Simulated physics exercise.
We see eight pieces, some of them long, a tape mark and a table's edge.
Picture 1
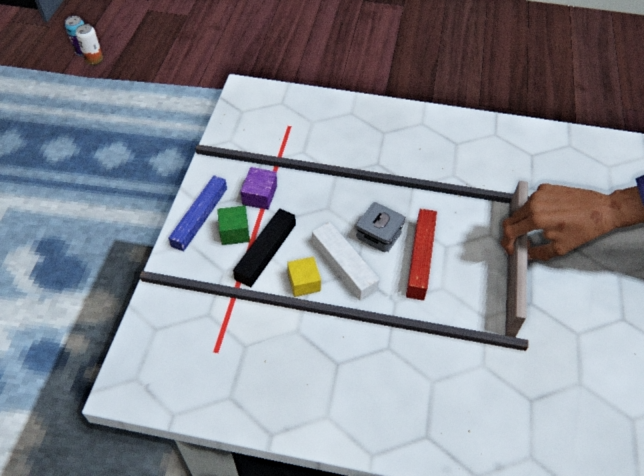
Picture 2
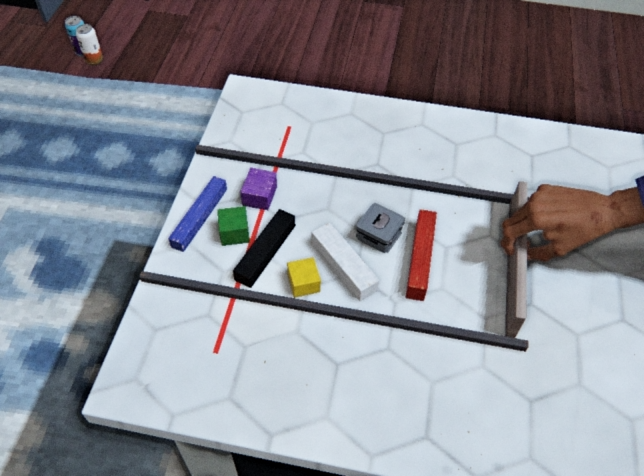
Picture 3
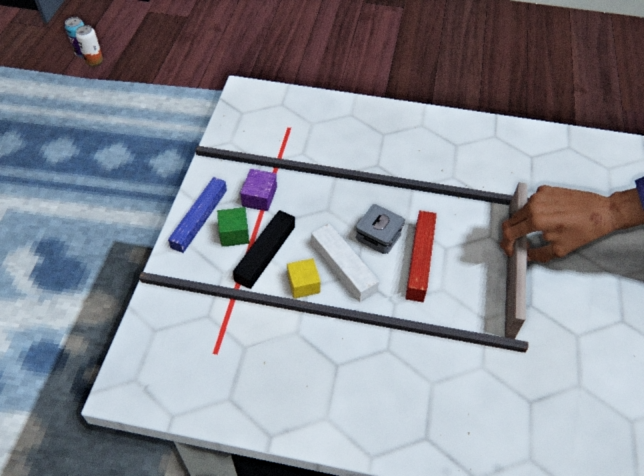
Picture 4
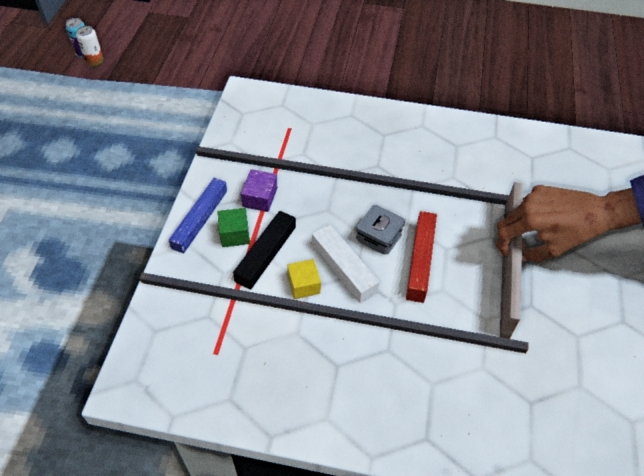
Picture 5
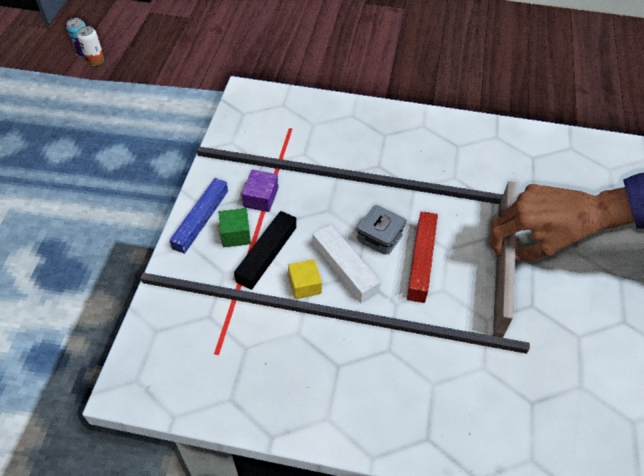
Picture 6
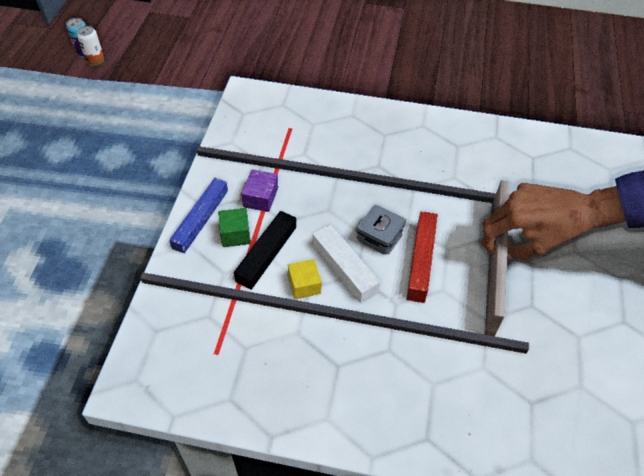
A hand at the right slides an upright board slightly left between two dark rails on a white hexagon-patterned tabletop, seen from above at an angle, with a blue patterned rug and dark wood floor beyond. Between the rails, from left to right, lie blue, green, purple, black, yellow, white, grey and red pieces, with red tape crossing beneath. The pieces and camera stay still.
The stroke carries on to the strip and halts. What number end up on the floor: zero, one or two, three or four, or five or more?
The number that fall off is one or two.
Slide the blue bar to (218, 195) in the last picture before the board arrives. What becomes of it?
From there it does not fall.
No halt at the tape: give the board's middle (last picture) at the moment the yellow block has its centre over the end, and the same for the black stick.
Its middle is around (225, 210) and around (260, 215).
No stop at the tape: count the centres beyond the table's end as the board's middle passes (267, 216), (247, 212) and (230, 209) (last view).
The counts: 2, 3 and 3.
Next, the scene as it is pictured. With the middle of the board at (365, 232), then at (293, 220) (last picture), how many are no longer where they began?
First 5, then 8.
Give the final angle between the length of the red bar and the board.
Some 0 degrees.
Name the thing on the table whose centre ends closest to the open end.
That is the black stick.
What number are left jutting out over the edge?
The number is 1.
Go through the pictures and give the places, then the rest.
In the first frame, blue bar (199, 212); green block (234, 225); purple block (260, 188); board (517, 256); tape (258, 225).
In the second frame, green block (234, 226); black stick (266, 247).
In the third frame, purple block (259, 190); yellow block (304, 278).
In the fourth frame, blue bar (199, 214); grey case (380, 231).
In the fifth frame, green block (235, 228); white bar (345, 263).
In the sixth frame, blue bar (200, 214); green block (235, 228); purple block (260, 191); board (498, 255); tape (258, 226).
Early on, none off yet; blue bar at rest near (200, 214); green block at rest near (235, 228); purple block at rest near (260, 191).
A while later, none off yet; blue bar at rest near (200, 214); green block moving near (230, 226); purple block at rest near (260, 191).
Further along, none off yet; blue bar leaning a little near (162, 205); green block travelled well along near (173, 219); purple block travelled a little near (245, 184).
Finally, the number that fall off is one or two; lost, green block and blue bar.
